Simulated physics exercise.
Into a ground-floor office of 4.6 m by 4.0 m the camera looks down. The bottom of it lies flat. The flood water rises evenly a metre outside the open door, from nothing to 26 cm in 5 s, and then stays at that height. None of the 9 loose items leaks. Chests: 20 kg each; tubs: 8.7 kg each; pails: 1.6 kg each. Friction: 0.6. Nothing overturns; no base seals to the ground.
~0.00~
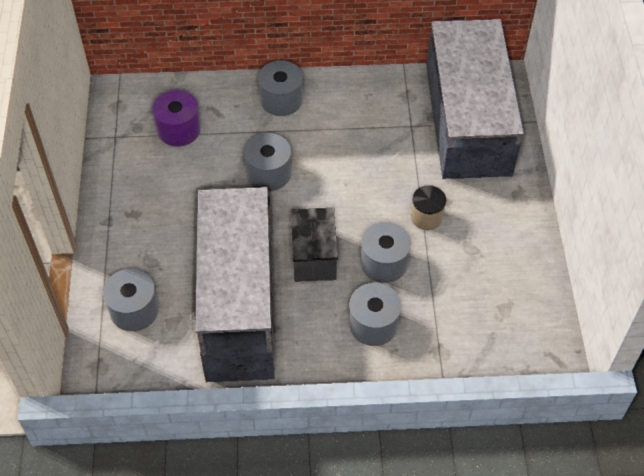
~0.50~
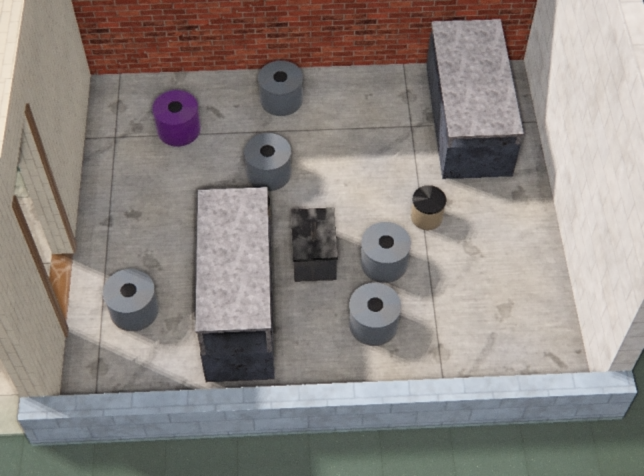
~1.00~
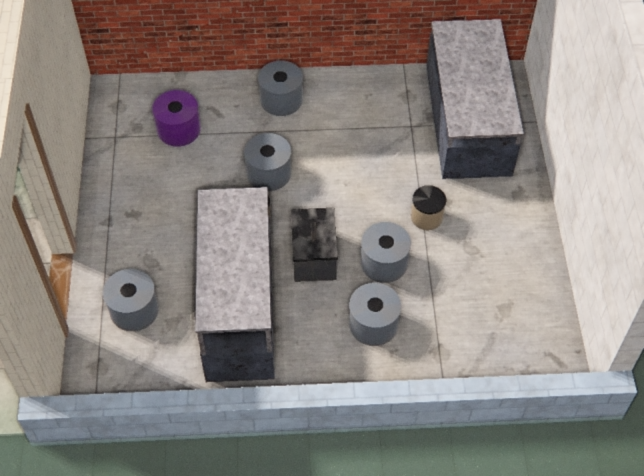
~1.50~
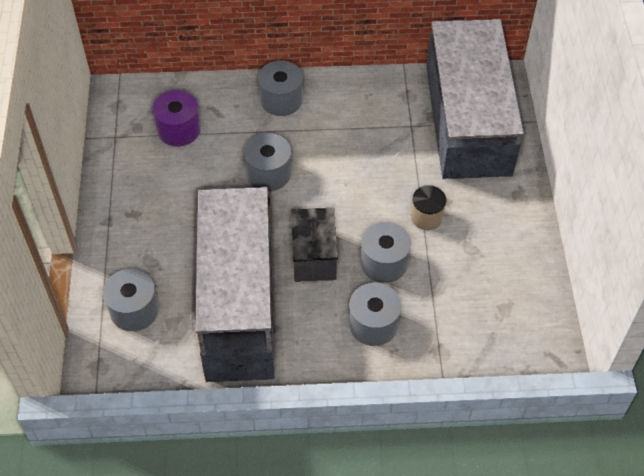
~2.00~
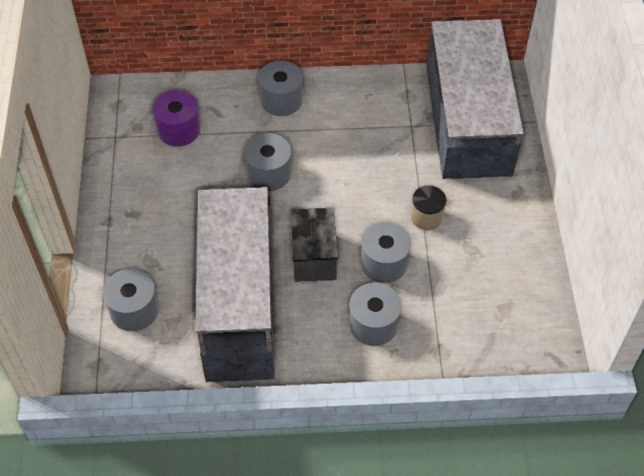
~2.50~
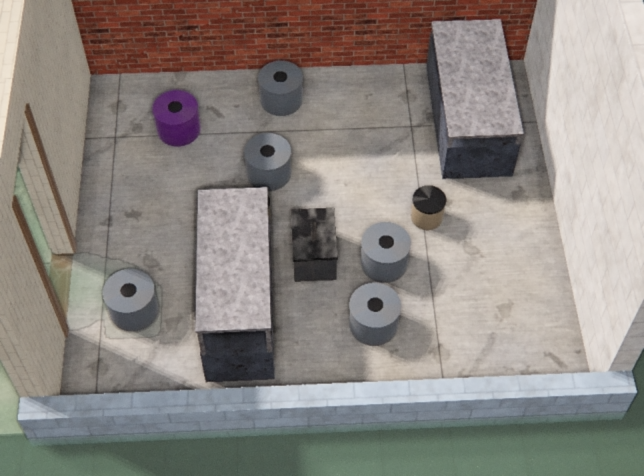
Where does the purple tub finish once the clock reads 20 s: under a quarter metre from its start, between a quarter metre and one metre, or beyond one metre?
It finishes between the two marks.
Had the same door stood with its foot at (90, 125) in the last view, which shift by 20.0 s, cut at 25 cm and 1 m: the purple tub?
Under that change the purple tub is pushed well away.
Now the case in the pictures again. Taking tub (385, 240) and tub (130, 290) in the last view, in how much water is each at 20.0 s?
Some 11 cm at the first, some 18 cm at the second.
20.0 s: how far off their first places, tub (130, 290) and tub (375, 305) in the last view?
They sit 40 cm and 50 cm away, in the order given.
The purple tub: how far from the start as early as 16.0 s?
I'd guess some 30 cm by then.
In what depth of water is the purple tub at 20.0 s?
Somewhere close to 10 cm.
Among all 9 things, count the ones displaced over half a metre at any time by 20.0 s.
The answer here is 9.
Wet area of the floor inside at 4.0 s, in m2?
Roughly 3.5 m2 of it is wet.
After 4.0 s the purple tub is near (175, 107), 0.0 m from its start, aground; 0 afloat.
After 9.0 s the purple tub is near (170, 76), 0.4 m from its start, afloat; 3 afloat.
After 16.0 s the purple tub is near (188, 80), 0.3 m from its start, afloat; 8 afloat.
After 20.0 s the purple tub is near (143, 130), 0.4 m from its start, afloat; 9 afloat.
